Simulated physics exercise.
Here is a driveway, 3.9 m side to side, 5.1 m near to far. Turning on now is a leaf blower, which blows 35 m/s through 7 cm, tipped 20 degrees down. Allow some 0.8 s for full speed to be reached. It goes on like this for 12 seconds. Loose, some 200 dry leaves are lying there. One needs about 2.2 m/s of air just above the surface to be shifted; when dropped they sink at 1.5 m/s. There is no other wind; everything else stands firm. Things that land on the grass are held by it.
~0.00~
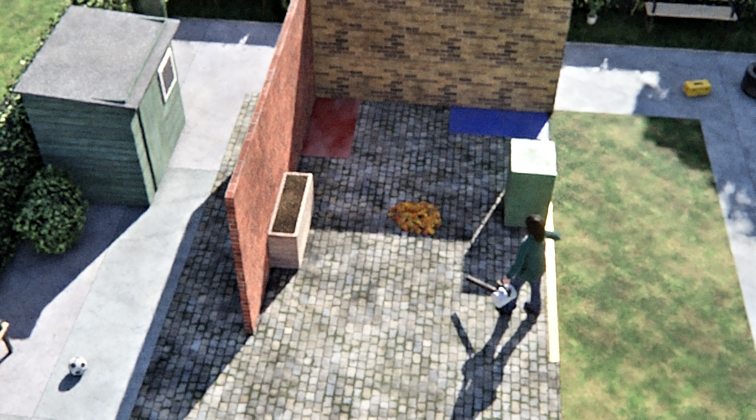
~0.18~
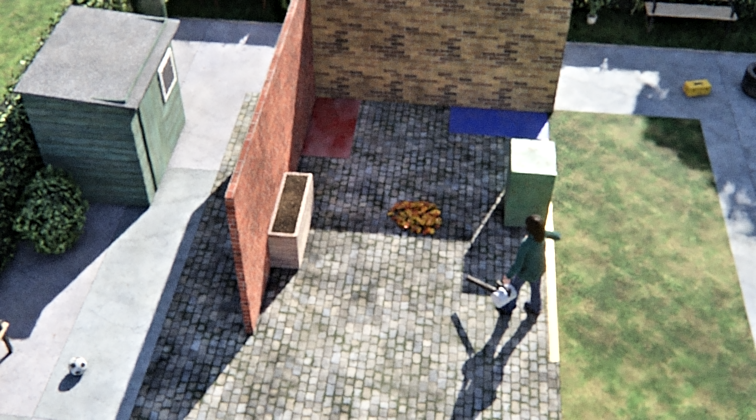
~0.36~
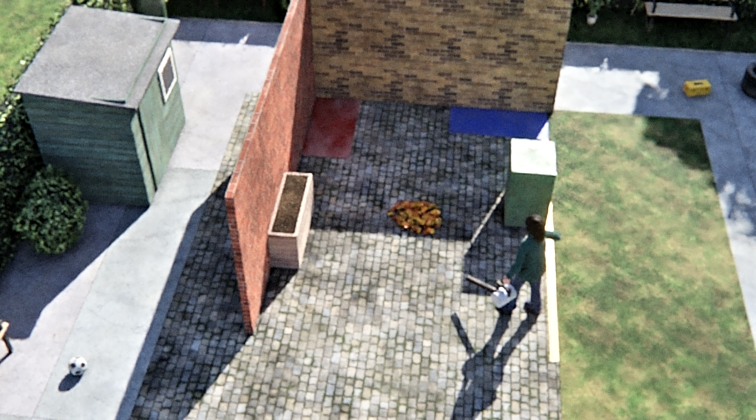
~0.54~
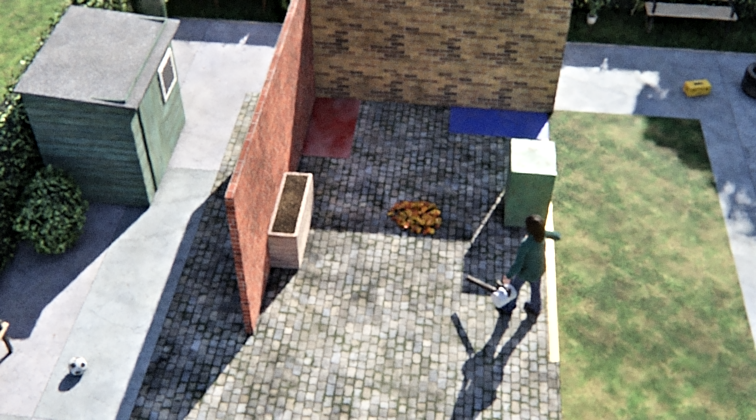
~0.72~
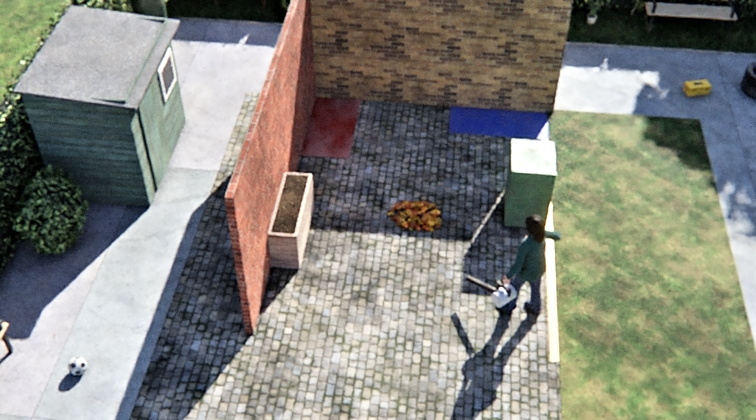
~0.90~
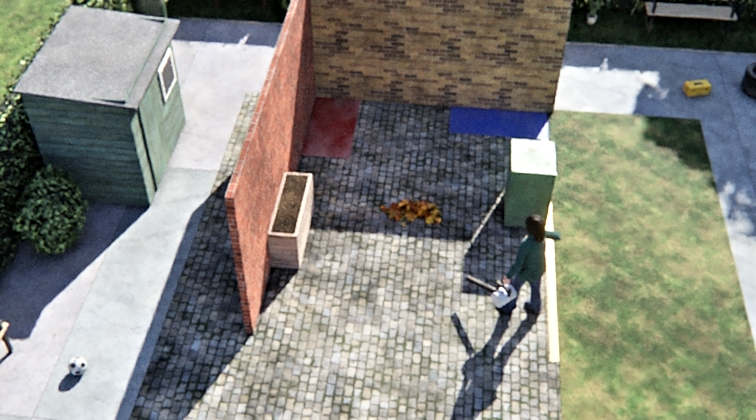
At first, a small pile of orange-brown dry leaves lies still on a paved driveway between brick walls, while a person at the right holds a leaf blower toward it. Then a few leaves begin to stir, and finally the pile loosens and spreads slightly, some leaves shifting left and away.
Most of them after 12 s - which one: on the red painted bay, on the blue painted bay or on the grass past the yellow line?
It is red that holds the most.
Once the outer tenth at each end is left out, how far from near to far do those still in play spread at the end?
1.2 m or thereabouts.
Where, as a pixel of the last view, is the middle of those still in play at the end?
Centre: Approx. (350, 121) px, last frame.
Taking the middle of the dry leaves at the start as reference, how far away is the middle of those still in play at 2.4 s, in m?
Displacement of centre: Approx. 1.8 m.
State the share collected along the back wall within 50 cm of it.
Roughly 30 in a hundred.
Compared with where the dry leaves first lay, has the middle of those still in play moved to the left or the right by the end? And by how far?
Shift: Toward the left-hand side, approx. 1.2 m.
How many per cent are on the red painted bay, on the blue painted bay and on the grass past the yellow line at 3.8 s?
About 50 per cent red, 0 per cent blue and 0 per cent yellow.
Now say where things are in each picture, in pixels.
The middle of the dry leaves is near (416, 216), none has stirred yet and the mouth of the leaf blower is at (468, 278), in the first picture.
The middle of the dry leaves is near (416, 215), none has stirred yet, the red painted bay is centred on (332, 127), the blue painted bay is centred on (499, 123) and the yellow line is centred on (552, 220), in the second picture.
The middle of the dry leaves is near (416, 215), none has stirred yet, the top of a bin is at (534, 156) and the top of a planter is at (290, 203), in the third picture.
The middle of the dry leaves is near (416, 215) and none has stirred yet, in the fourth picture.
The middle of the dry leaves is near (416, 215) and about 5 % have left their places, in the fifth picture.
The middle of the dry leaves is near (414, 210), the farthest in sight from the leaf blower is at (382, 208) and about 40 % have left their places, in the sixth picture.
After 2.4 s, 100 % are on the move or not yet settled, 39 % are on the red painted bay, 0 % on the blue painted bay and 0 % on the grass past the yellow line; the middle of those still in play is near (369, 148).
After 3.8 s, 92 % are on the move or not yet settled, 48 % are on the red painted bay, 0 % on the blue painted bay and 0 % on the grass past the yellow line; the middle of those still in play is near (361, 132).
After 6.6 s, 79 % are on the move or not yet settled, 52 % are on the red painted bay, 0 % on the blue painted bay and 0 % on the grass past the yellow line; the middle of those still in play is near (350, 123).
After 12.0 s, at the end, 56 % are on the red painted bay, 0 % on the blue painted bay and 0 % on the grass past the yellow line; the middle of those still in play is near (350, 121).
